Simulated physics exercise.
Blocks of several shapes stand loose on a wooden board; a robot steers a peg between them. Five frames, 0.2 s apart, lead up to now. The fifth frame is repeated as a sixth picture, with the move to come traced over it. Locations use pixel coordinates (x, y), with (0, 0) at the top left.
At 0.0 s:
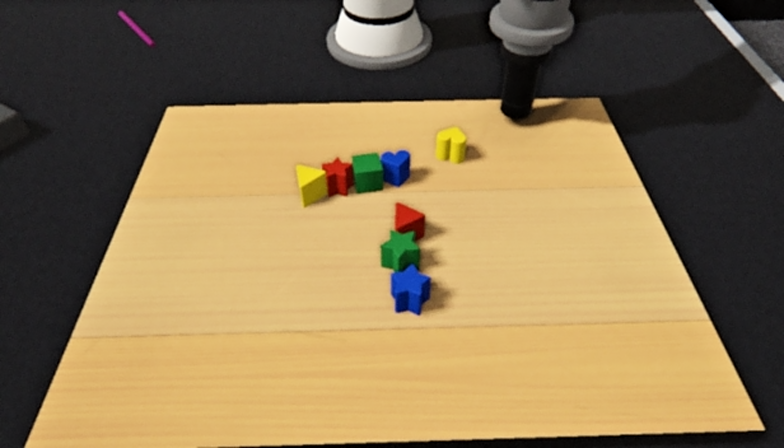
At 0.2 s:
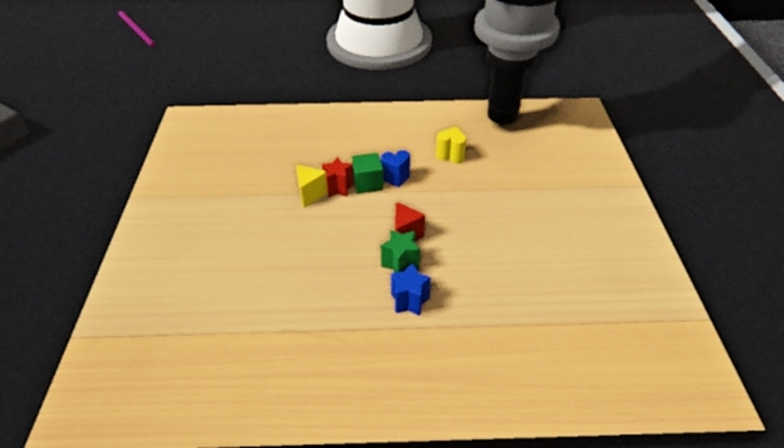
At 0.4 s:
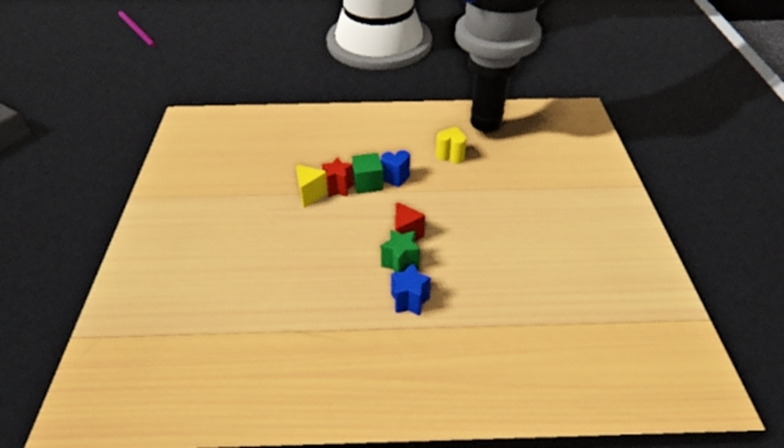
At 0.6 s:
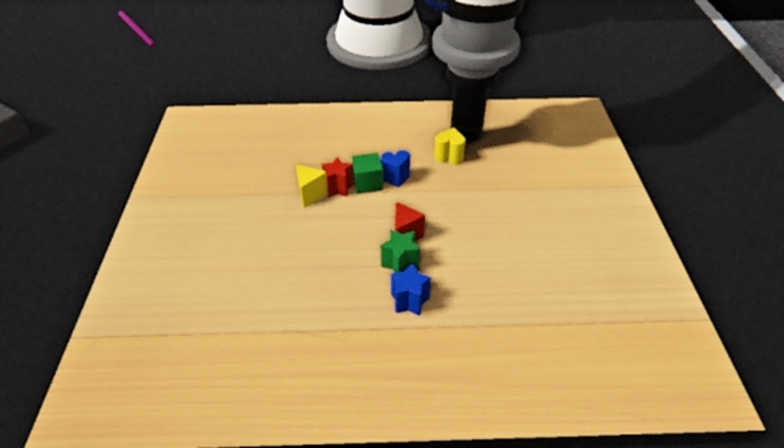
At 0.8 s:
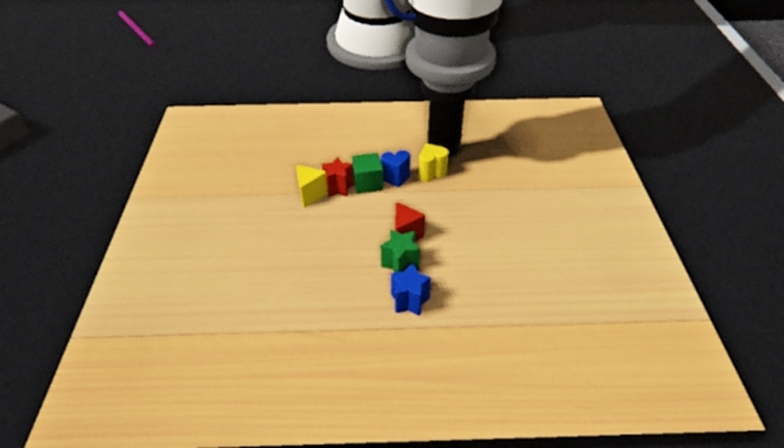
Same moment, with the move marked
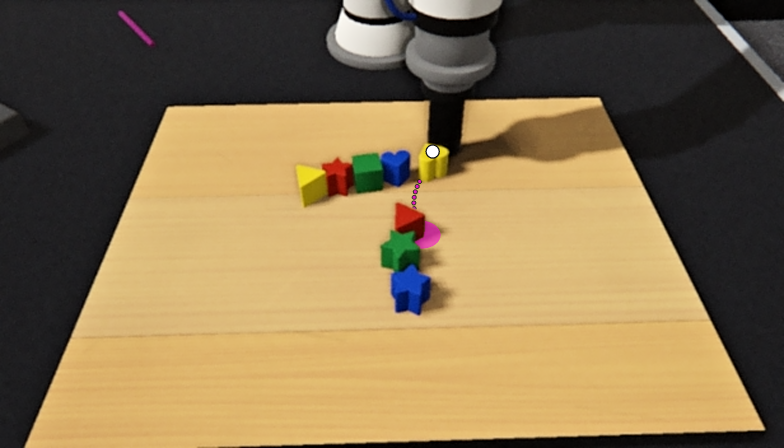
A robot's dark peg slid left along the back of a wooden board scattered with small colored blocks, then met the yellow heart and pushed it left and slightly forward, close to the blue heart.
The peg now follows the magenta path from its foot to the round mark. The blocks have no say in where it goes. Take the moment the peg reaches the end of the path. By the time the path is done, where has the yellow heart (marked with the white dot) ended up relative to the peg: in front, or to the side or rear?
Slid off.
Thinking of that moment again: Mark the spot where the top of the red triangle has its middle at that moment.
It should be at (398, 229) by then.
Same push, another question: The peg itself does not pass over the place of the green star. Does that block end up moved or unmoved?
Answer: Moved.
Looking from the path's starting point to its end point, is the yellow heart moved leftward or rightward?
The answer is right.
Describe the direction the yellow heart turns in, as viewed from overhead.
Seen from overhead, it turns clockwise.
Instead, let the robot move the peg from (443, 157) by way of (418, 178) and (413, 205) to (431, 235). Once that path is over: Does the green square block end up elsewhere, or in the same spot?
Moved.
Drawn move, from (443, 157) over (422, 178) and (414, 204) to (421, 234); the dot is on the yellow heart.
What follows on the original path. One third of the way, peg at (422, 169); blue heart at (389, 158), turned 25° clockwise; yellow heart at (409, 174).
Two thirds of the way, peg at (414, 196); blue heart at (383, 164), turned 50° clockwise; red triangle at (405, 217), turned 15° anticlockwise; yellow heart at (392, 198), turned 30° clockwise.
At the end, peg at (422, 225); blue heart at (383, 164), turned 50° clockwise; green star at (394, 253), turned 20° anticlockwise; red triangle at (398, 229); yellow heart at (385, 203), turned 50° clockwise.
